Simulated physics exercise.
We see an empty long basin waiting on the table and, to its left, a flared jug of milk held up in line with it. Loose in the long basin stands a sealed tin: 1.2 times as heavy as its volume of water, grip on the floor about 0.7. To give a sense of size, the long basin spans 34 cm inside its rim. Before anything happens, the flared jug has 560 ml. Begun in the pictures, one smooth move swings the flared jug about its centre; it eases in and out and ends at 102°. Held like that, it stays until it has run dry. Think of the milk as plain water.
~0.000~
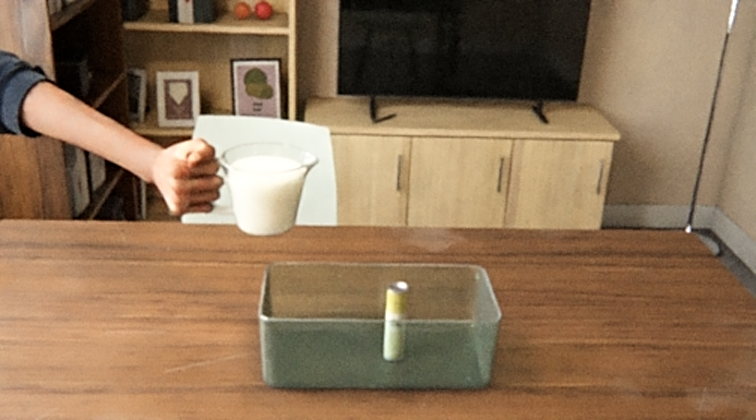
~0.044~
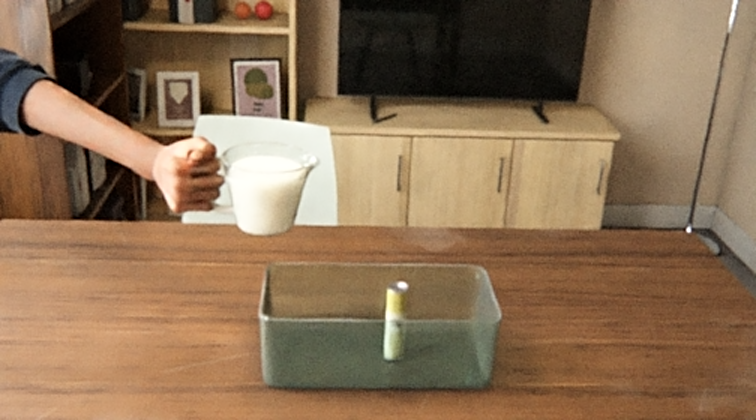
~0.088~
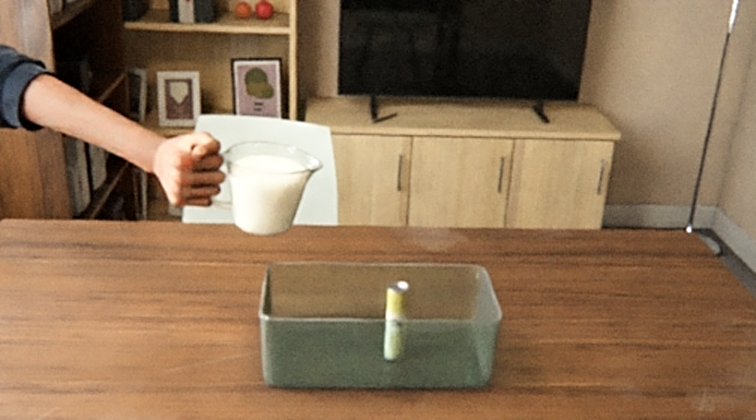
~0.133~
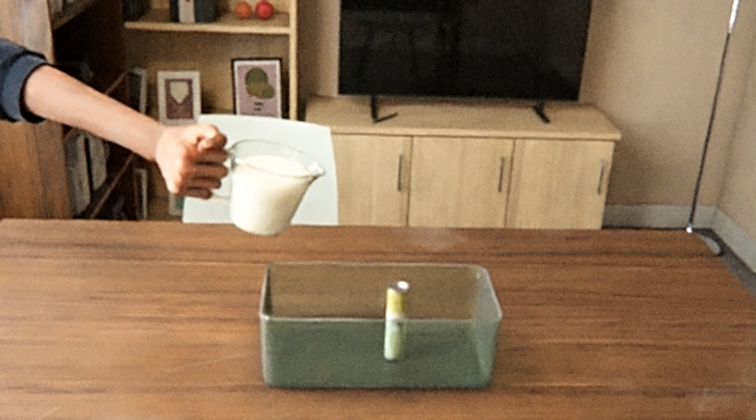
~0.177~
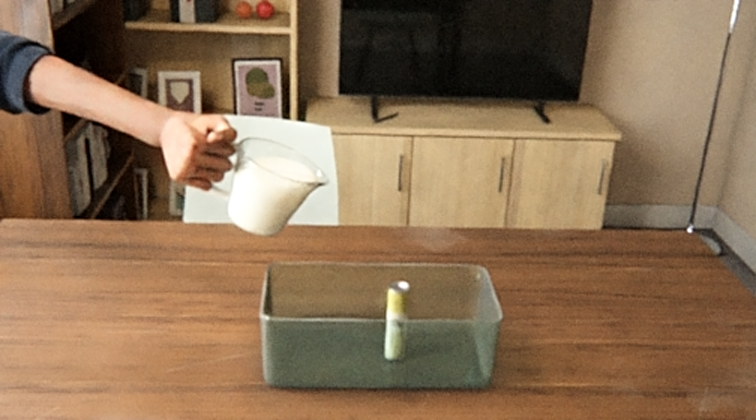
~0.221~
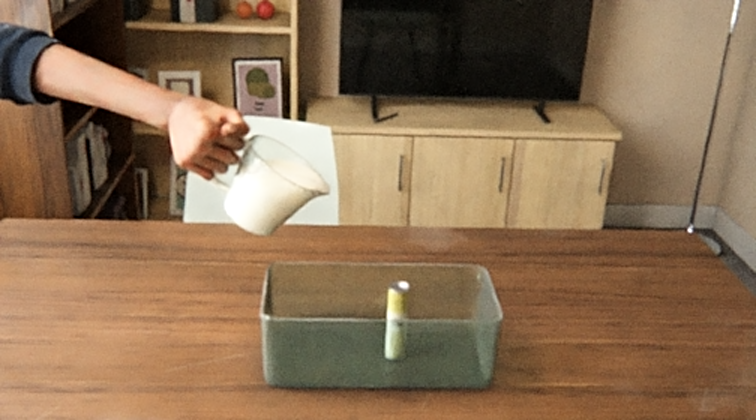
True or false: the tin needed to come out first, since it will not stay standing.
False.
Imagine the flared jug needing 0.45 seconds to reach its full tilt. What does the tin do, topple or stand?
The tin would stay balanced.
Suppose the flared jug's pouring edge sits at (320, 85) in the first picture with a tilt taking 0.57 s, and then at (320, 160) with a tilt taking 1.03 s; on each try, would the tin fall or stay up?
Trial 1 - tin tips; trial 2 - tin stays standing.
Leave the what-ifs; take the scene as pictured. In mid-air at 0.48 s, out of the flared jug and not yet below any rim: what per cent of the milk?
36 %.
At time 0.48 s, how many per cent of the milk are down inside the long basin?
Estimate - around 26 in a hundred parts.
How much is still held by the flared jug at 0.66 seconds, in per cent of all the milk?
Around 5 in a hundred is still there.
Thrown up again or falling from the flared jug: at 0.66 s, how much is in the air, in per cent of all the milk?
Around 12 percent of it is airborne.
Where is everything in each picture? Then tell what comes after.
In the first frame, it leans 0°; its right rim is at (319, 160); the milk meets the walls at (227, 167) and (306, 168); the long basin's rim runs from (264, 290) to (492, 293); the tin's top is at (397, 290).
In the second frame, it leans 2°; its right rim is at (320, 161); the milk meets the walls at (227, 166) and (307, 169).
In the third frame, it leans 6°; its right rim is at (323, 165); the milk meets the walls at (230, 164) and (309, 170).
In the fourth frame, it leans 13°; its right rim is at (326, 172); the milk meets the walls at (234, 164) and (313, 172).
In the fifth frame, it leans 22°; its right rim is at (329, 181); the milk meets the walls at (237, 166) and (320, 175).
In the sixth frame, it leans 33°; its right rim is at (330, 192); the milk meets the walls at (238, 173) and (329, 184); 1 per cent is over the edge.
By 0.48 s the tilt is 95° and 39 per cent is still to pour; the tin stands where it began.
By 0.66 s the tilt is 102° and 5 per cent is still to pour; the tin stands where it began.
By 0.86 s the tilt is 102° and 0 per cent is still to pour; the tin stands where it began.
By 1.07 s the tilt is 102° and 0 per cent is still to pour; the tin stands where it began.
At rest the tin stands where it began.
